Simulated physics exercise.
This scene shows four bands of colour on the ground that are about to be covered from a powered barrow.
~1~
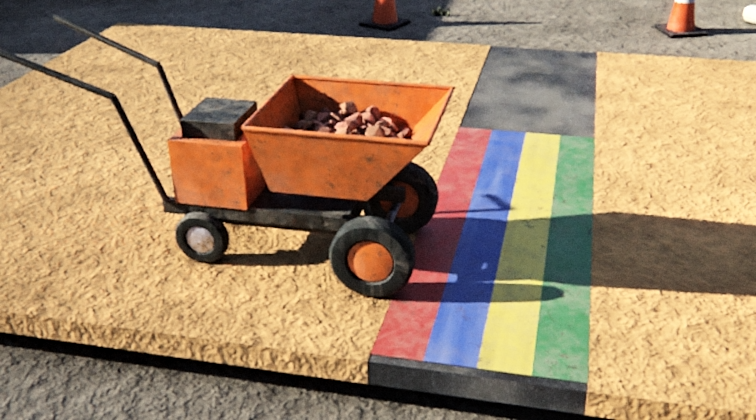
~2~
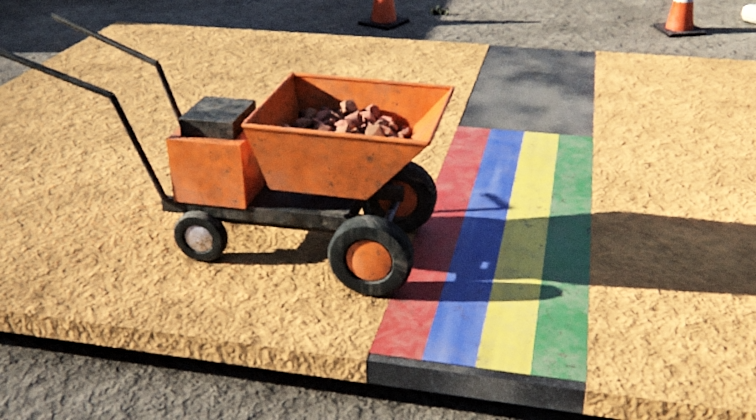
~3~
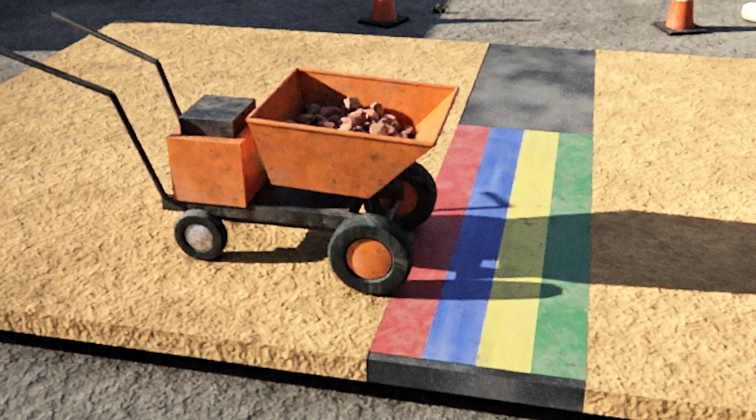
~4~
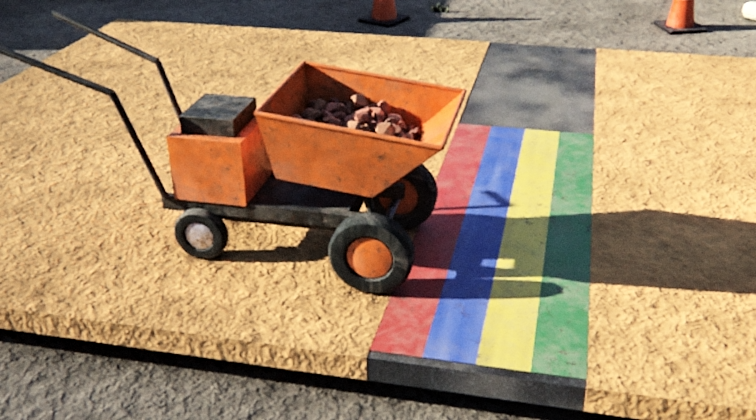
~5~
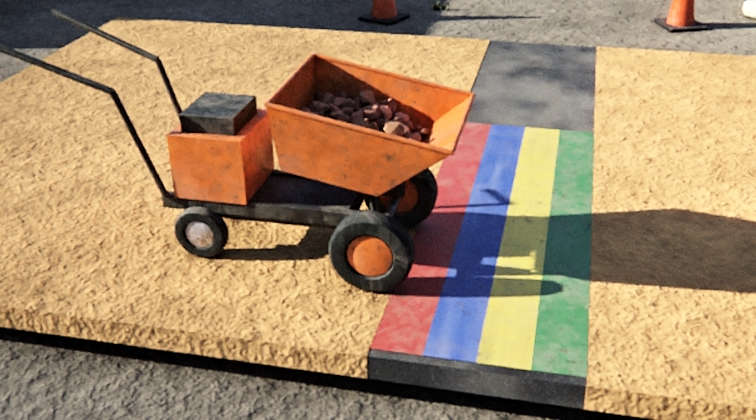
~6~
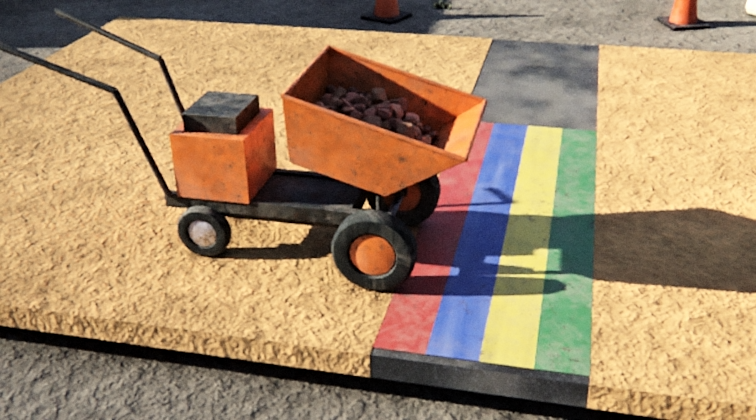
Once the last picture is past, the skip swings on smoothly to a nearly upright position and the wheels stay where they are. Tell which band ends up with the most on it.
The most ends up on green.
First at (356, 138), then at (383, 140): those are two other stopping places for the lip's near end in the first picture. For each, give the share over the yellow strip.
Result: Try 1 = 30 %, try 2 = 40 %.
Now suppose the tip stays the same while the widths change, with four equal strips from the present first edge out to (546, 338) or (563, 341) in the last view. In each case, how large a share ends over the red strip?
In order, 0 % and 0 %.
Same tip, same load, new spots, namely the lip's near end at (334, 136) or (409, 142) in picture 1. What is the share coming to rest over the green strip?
About 10 %, then 30 %.
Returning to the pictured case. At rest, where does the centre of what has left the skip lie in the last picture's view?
I'd mark it at roughly (566, 265).
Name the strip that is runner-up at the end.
In second place: The yellow one.
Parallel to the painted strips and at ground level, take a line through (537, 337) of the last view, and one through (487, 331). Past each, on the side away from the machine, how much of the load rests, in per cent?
I'd put it near 50 in a hundred, then near 70 in a hundred.
Just after the last frame, skip tipped steeply; every one in the skip.
A moment on, skip tipped right over; the larger part in the skip; about a tenth over the yellow strip; about a tenth over the green strip.
Further on, skip tipped right over; roughly a third in the skip; roughly a quarter over the yellow strip; roughly a third over the green strip; about a tenth off the paint.
When it is over, skip tipped right over; roughly a quarter in the skip; not one over the red strip; not one over the blue strip; roughly a quarter over the yellow strip; roughly a third over the green strip; about a tenth off the paint.
